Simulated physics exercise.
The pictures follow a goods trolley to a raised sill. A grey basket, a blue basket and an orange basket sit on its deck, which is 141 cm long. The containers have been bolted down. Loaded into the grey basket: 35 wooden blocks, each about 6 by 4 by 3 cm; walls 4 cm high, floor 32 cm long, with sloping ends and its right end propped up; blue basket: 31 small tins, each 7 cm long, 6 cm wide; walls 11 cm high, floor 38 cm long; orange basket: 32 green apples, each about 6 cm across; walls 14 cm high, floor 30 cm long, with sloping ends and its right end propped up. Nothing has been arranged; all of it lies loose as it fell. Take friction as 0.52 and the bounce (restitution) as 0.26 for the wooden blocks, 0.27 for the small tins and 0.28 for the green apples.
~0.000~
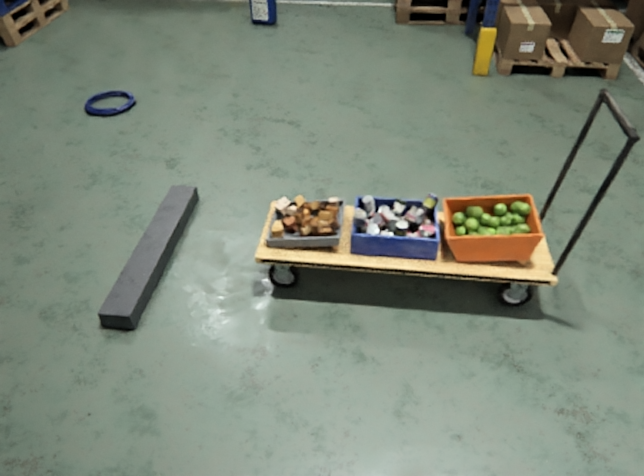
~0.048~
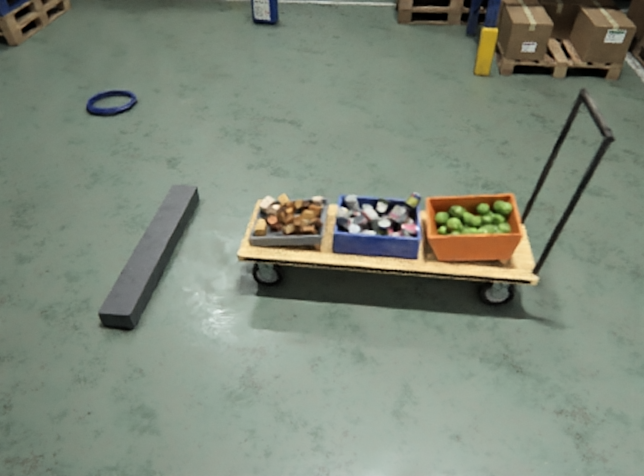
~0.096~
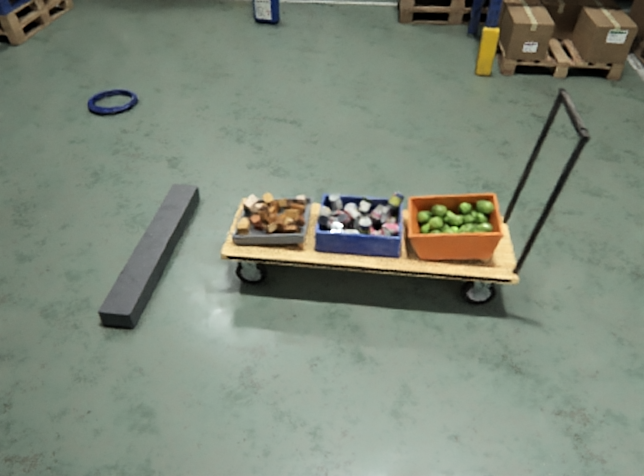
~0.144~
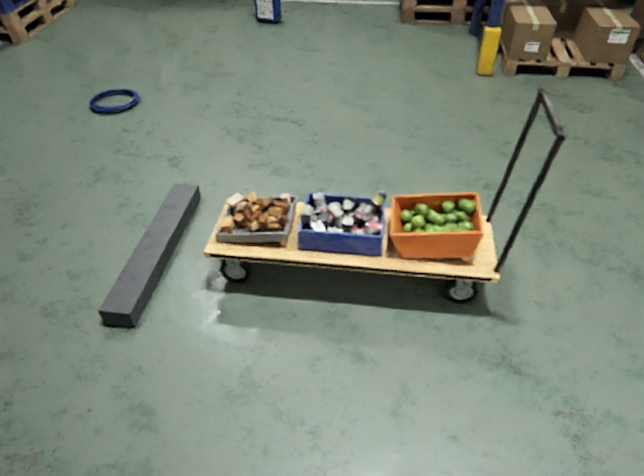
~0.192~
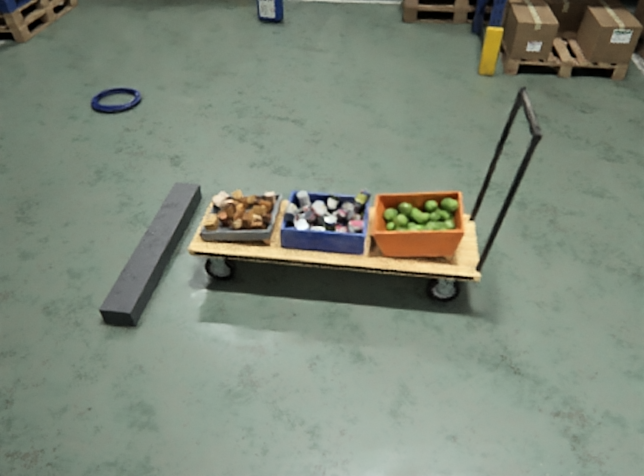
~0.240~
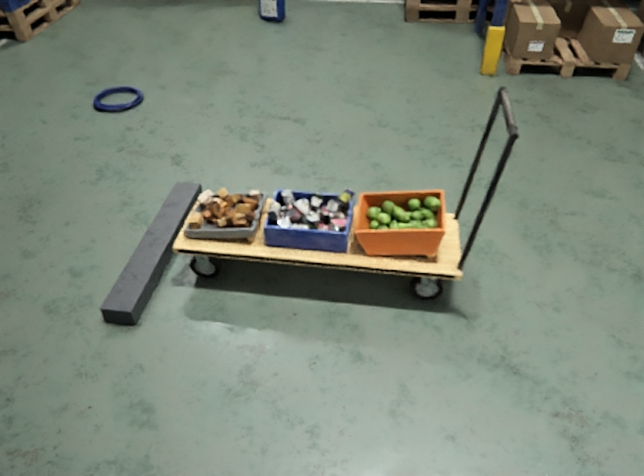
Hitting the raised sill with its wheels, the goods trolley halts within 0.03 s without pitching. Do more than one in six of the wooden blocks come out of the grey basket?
Most likely the spillage is greater than a sixth of the load.
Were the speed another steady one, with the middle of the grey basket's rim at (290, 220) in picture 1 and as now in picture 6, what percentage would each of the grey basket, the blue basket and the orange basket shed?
That would give grey basket 20 %, blue basket 0 % and orange basket 0 %.
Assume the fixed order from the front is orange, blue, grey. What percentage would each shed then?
Grey basket 30 %, blue basket 10 %, orange basket 0 %.
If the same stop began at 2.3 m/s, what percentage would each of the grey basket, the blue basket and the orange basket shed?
Grey basket 60 %, blue basket 10 %, orange basket 20 %.
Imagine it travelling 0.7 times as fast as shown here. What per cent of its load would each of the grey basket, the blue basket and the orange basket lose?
In that case the grey basket sheds 30 per cent, the blue basket 0 per cent and the orange basket 0 per cent.
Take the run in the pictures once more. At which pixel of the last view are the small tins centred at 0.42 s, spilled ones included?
Centre: About (268, 212) px.
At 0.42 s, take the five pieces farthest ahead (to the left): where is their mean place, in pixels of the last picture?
Around (152, 205) in pixels.
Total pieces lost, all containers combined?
I'd put it near 18.
After 0.32 s, impact.
After 0.42 s, the grey basket is down by 4 of 35, the blue basket is down by 1 of 31 and the orange basket has all 32.
After 0.54 s, the grey basket is down by 11 of 35, the blue basket is down by 1 of 31 and the orange basket is down by 1 of 32.
After 0.77 s, the grey basket is down by 15 of 35, the blue basket is down by 1 of 31 and the orange basket is down by 1 of 32.
Final count (at 1.27 s), the grey basket is down by 16 of 35, the blue basket is down by 1 of 31 and the orange basket is down by 1 of 32. Asked share, 16 of 35, 46 per cent.
